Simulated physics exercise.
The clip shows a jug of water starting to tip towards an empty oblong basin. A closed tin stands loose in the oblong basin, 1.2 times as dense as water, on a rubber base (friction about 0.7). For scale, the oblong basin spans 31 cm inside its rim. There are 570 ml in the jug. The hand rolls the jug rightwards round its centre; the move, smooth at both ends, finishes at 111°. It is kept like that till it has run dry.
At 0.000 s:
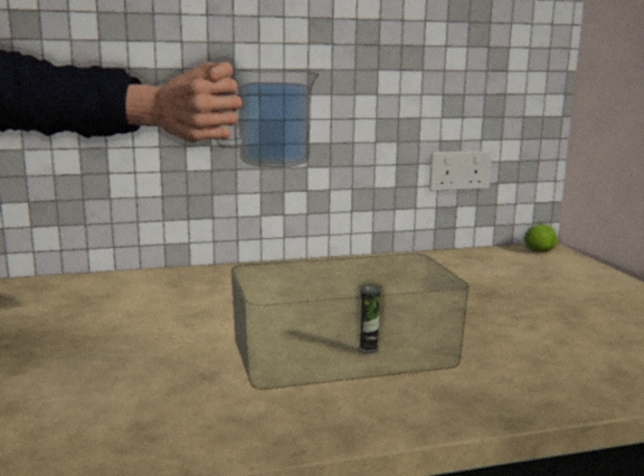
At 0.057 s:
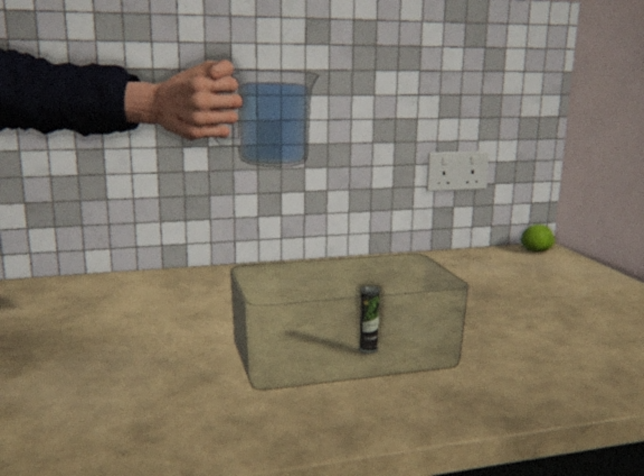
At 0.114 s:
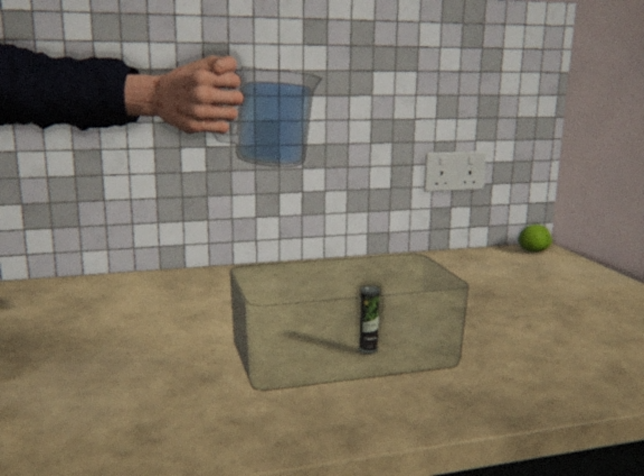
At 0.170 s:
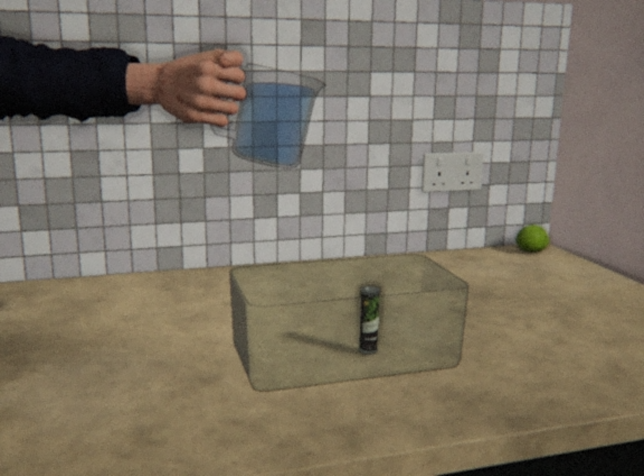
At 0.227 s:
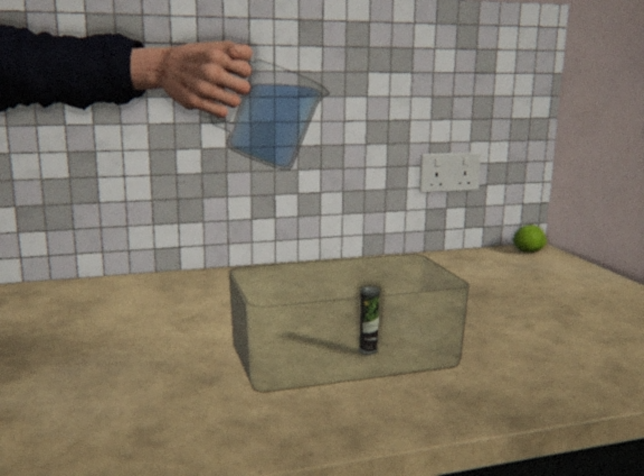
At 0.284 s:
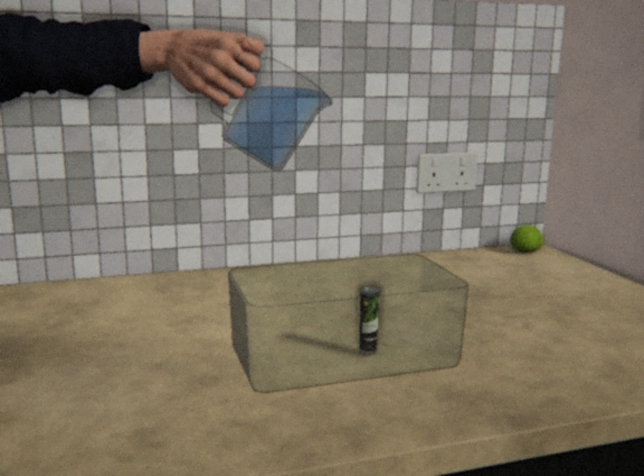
A hand holds a clear jug of blue water upright above an empty oblong basin with a small tin standing inside. The hand then rolls the jug rightwards, slowly at first, then further, until it leans clearly, its water shifting towards the lowered rim while the tin stays still.
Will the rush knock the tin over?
It falls.
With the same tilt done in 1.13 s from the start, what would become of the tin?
The tin topples.
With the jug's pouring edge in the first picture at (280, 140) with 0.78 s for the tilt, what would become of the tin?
Then it keeps standing.
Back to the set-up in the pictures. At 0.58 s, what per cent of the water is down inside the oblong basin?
Some 8 per cent.
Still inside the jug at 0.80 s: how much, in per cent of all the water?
Some 12 per cent.
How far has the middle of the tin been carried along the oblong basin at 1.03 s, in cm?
Some 0 cm.
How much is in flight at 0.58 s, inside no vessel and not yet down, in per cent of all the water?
Near 32 in a hundred.
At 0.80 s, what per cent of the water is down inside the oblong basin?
Near 58 in a hundred.
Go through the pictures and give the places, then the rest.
The first frame shows tilt 0°; pouring edge (318, 73); surface from (241, 85) to (308, 85); the oblong basin's rim runs from (239, 286) to (446, 271); the tin's top is at (371, 292).
The second frame shows tilt 1°; pouring edge (319, 74); surface from (240, 84) to (308, 85).
The third frame shows tilt 6°; pouring edge (322, 77); surface from (243, 84) to (310, 87).
The fourth frame shows tilt 13°; pouring edge (325, 84); surface from (245, 86) to (314, 88).
The fifth frame shows tilt 22°; pouring edge (329, 92); surface from (243, 98) to (320, 90).
The sixth frame shows tilt 33°; pouring edge (332, 103); surface from (240, 105) to (329, 97); 1 per cent is over the edge.
After 0.58 s the tilt is 94° and 60 per cent is still to pour; the tin stands where it began.
After 0.80 s the tilt is 111° and 12 per cent is still to pour; the tin stands where it began.
After 1.03 s the tilt is 111° and 1 per cent is still to pour; the tin leans 5°.
After 1.28 s the tilt is 111° and 0 per cent is still to pour; the tin lies on its side.
In the end the tin lies on its side.
